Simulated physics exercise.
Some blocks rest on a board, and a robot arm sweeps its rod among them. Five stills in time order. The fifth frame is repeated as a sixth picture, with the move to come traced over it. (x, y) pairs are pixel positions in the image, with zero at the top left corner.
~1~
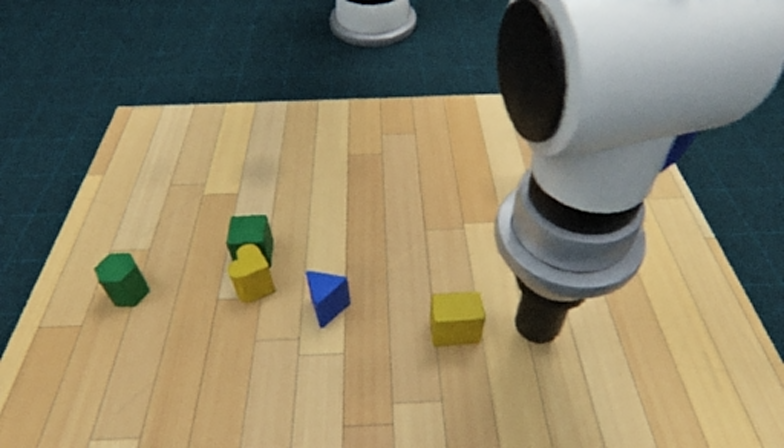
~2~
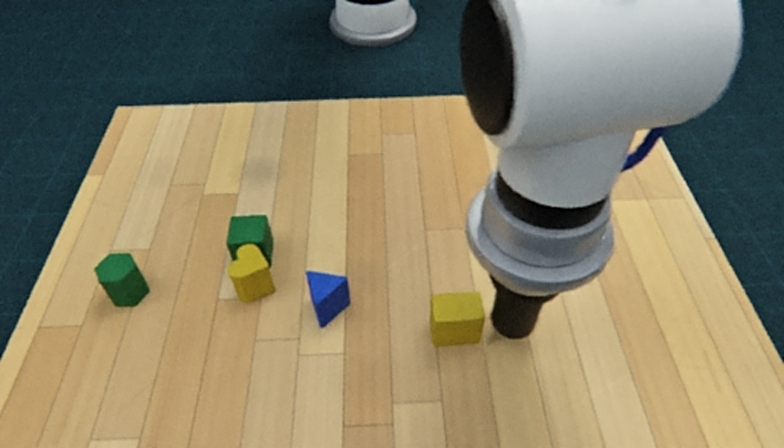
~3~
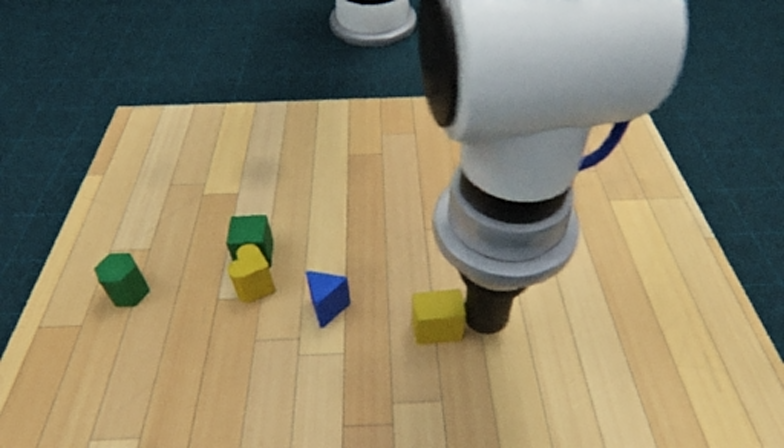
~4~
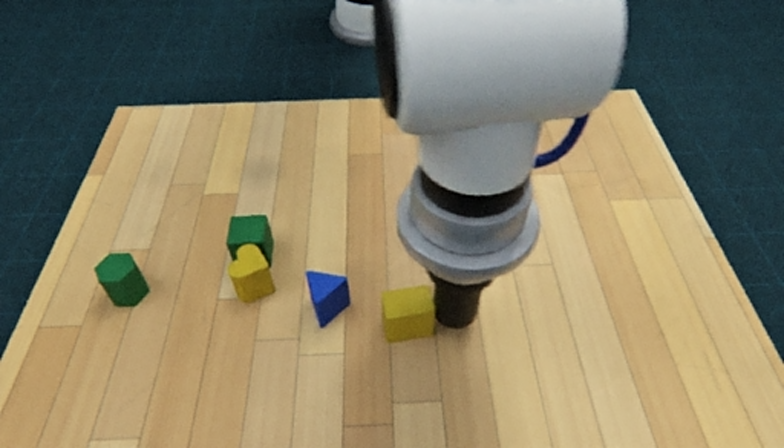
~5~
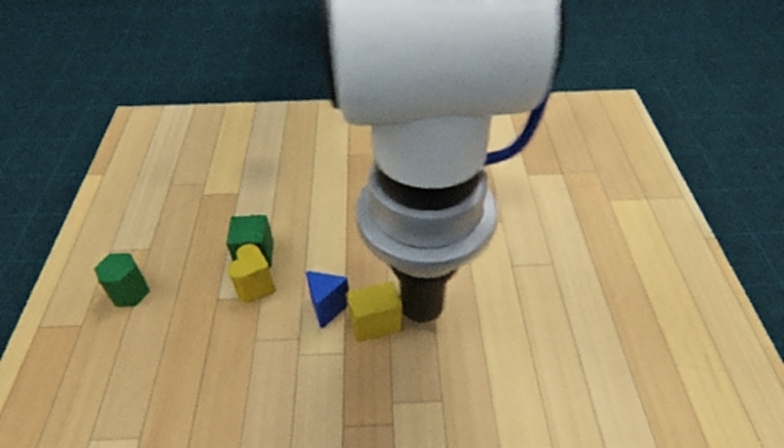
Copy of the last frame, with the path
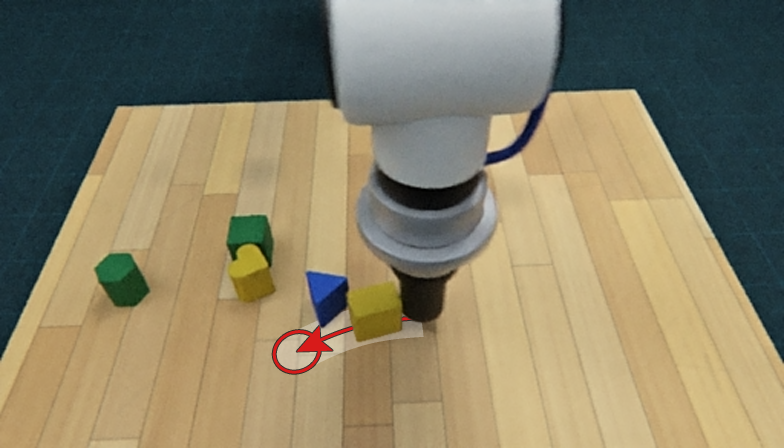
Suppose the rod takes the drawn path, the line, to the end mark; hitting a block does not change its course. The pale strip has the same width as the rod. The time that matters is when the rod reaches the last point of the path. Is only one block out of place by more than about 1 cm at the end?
Yes - that is the case.
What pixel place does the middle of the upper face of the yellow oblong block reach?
If I read the scene right, the answer is (241, 324).
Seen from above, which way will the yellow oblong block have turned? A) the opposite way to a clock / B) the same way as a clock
Answer: B.
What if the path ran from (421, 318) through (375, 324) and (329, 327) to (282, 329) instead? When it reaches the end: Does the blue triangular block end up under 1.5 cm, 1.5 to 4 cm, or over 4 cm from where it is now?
Between 1.5 and 4 cm.
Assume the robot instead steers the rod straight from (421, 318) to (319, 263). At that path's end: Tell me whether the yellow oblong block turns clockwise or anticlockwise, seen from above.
Watching from overhead, you'd notice the yellow oblong block rotating counter-clockwise.
The line goes from (421, 318) via (358, 327), ending at (297, 351).
The first path, step by step. One third of the way, rod (378, 309); blue triangular block (317, 282), turned 20° clockwise; yellow oblong block (329, 306).
Two thirds of the way, rod (335, 320); blue triangular block (316, 281), turned 25° clockwise; yellow oblong block (284, 315).
At the end, rod (293, 338); yellow heart block unmoved; blue triangular block (316, 281), turned 25° clockwise; yellow oblong block (241, 324), turned 30° clockwise.
